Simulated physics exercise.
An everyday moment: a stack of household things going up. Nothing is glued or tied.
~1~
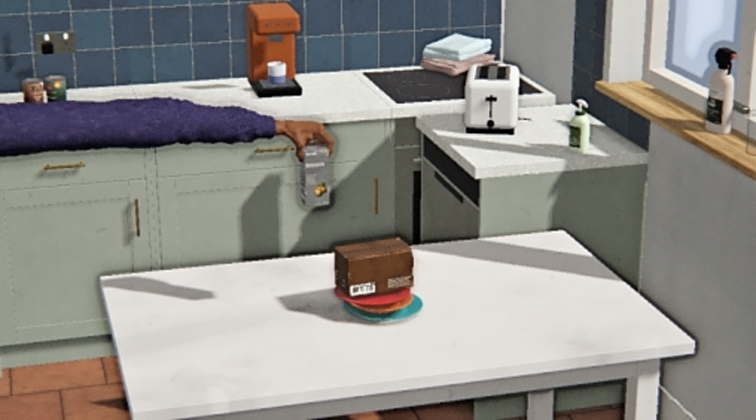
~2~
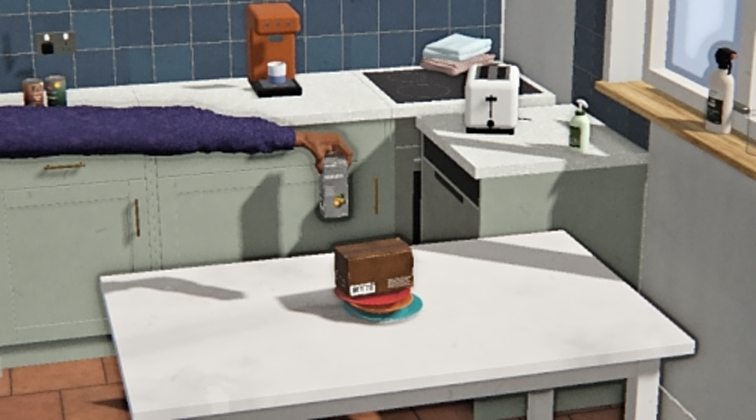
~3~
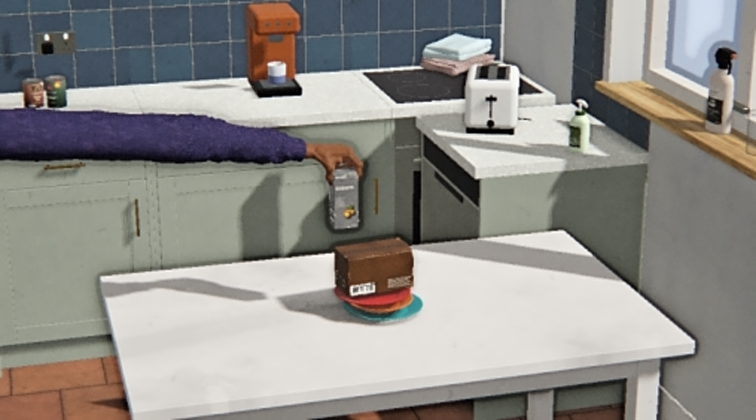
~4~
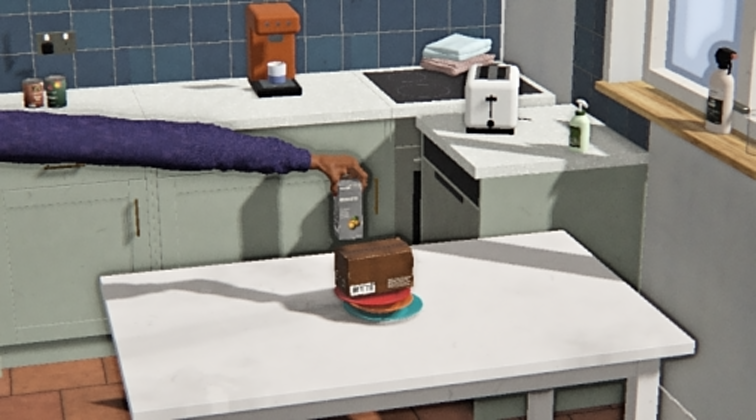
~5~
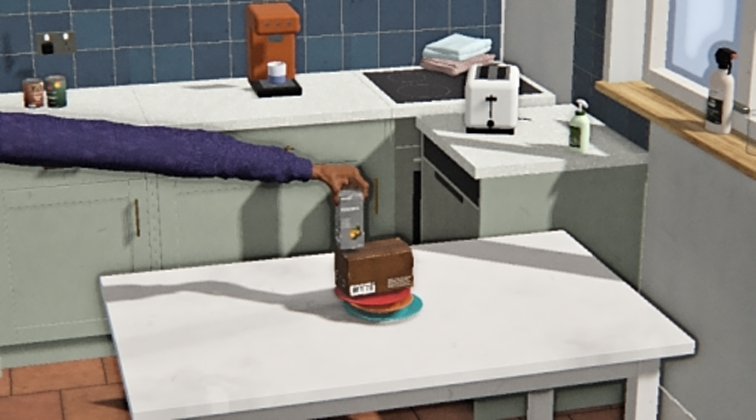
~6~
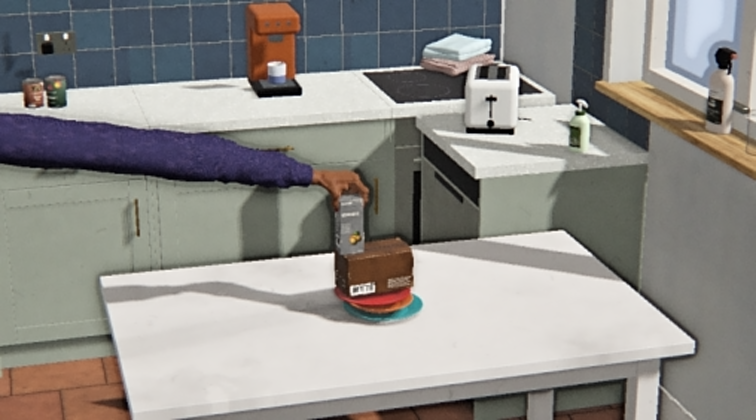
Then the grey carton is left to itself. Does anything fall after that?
Here the pile holds.
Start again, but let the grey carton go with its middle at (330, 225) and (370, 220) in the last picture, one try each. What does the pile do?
In the first case it comes apart; in the second case it holds.
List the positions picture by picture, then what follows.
In the first picture, still above its spot; grey carton (315, 175).
In the second picture, still above its spot; grey carton (334, 187); brown box (374, 267).
In the third picture, still above its spot; grey carton (344, 198).
In the fourth picture, still above its spot; grey carton (348, 209); brown box (374, 267).
In the fifth picture, still above its spot; grey carton (350, 219).
In the sixth picture, set down, still held; grey carton (350, 224); brown box (374, 267).
Then, 0.40 s later than the last frame, all is still.
Then, 1.20 s later than the last frame, grey carton resting near (349, 225).
When it is over, all 5 as before. End places, in pixels of the last picture, grey carton near (349, 224). The pile keeps its balance.
